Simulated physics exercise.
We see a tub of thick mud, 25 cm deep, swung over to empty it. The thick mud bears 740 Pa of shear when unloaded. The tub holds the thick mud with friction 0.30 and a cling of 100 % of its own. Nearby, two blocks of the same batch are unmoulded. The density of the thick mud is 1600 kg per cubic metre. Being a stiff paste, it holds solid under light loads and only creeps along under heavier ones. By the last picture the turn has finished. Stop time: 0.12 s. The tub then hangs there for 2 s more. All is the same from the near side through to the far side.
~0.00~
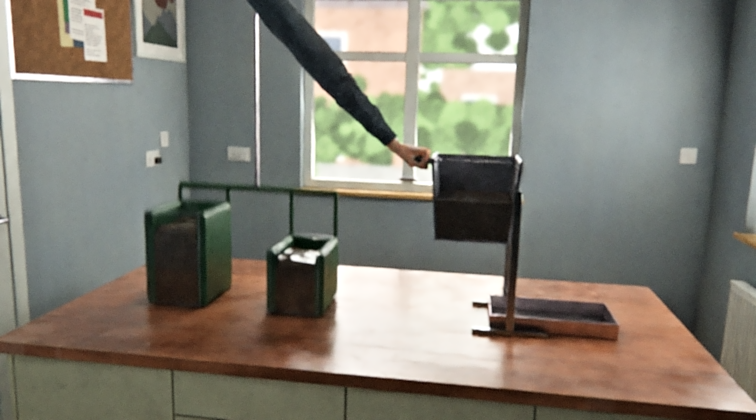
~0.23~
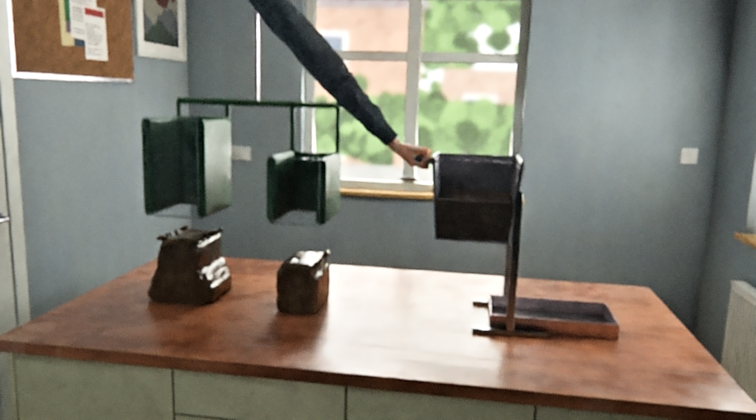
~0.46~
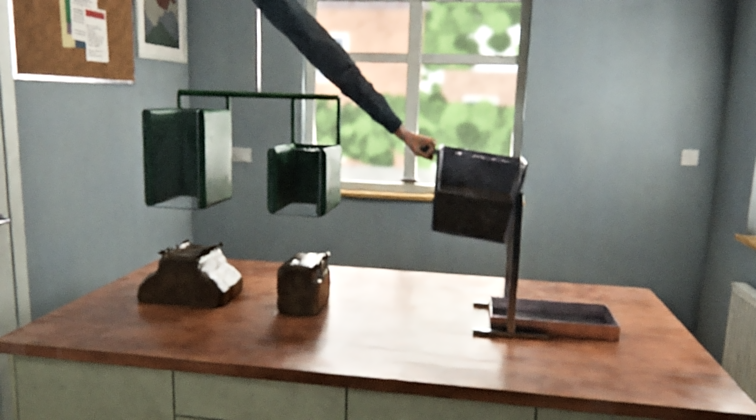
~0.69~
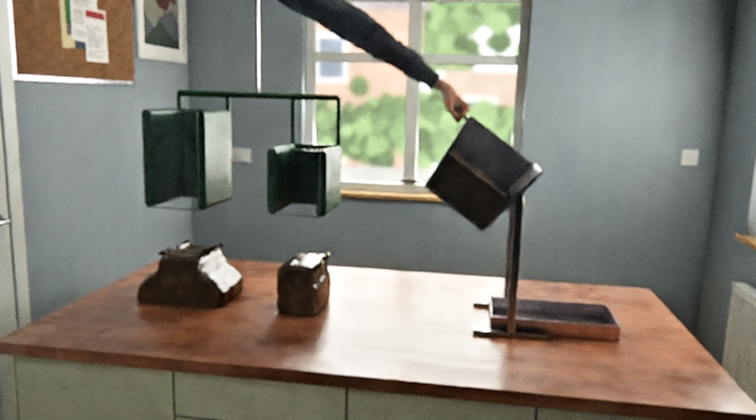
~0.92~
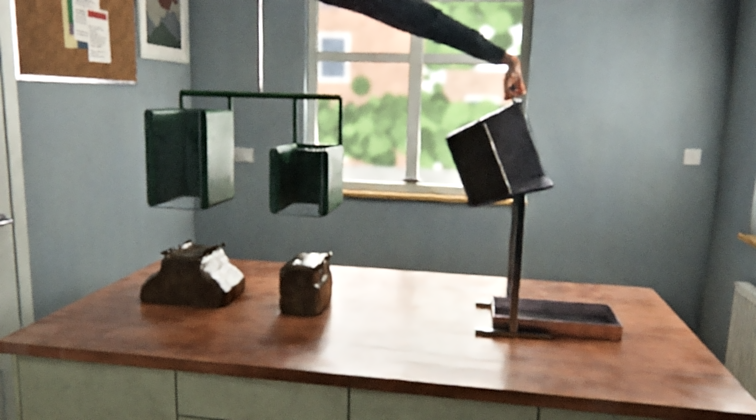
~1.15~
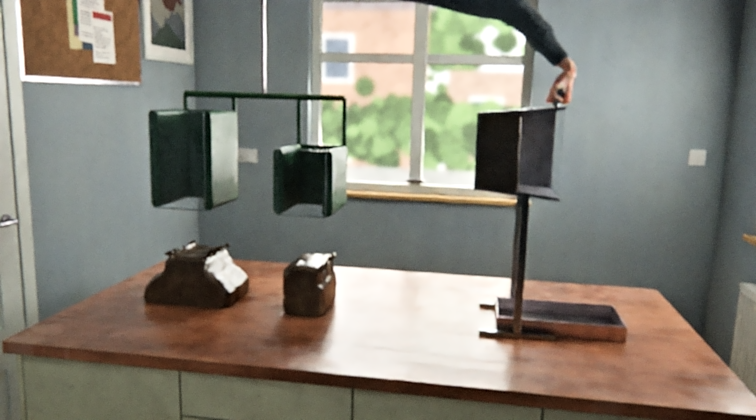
Green moulds lifting off two dark mud blocks, the left one slumping, then a hand turning a dark tub rightward onto its side.
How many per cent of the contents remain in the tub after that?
100 %.
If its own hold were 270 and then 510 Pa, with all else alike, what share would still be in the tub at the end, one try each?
Respectively, close to 50 % and close to 70 %.
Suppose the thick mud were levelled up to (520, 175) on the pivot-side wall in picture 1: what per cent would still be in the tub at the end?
That works out near 55 %.
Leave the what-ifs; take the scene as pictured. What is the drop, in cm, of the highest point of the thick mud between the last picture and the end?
The top ends up some 8 cm below its level in the last picture.
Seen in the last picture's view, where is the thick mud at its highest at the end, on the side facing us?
Looking at the last picture, I'd put it at about (506, 141).
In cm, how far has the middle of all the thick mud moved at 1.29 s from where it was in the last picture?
Roughly 1 centimetres.
By 1.29 s, the tub is at 90 degrees and holds 100 %.
By 1.46 s, the tub is at 90 degrees and holds 100 %.
By 1.63 s, the tub is at 90 degrees and holds 100 %.
By 1.80 s, the tub is at 90 degrees and holds 100 %.
By 3.15 s, at the end, the tub is at 90 degrees and holds 100 %.
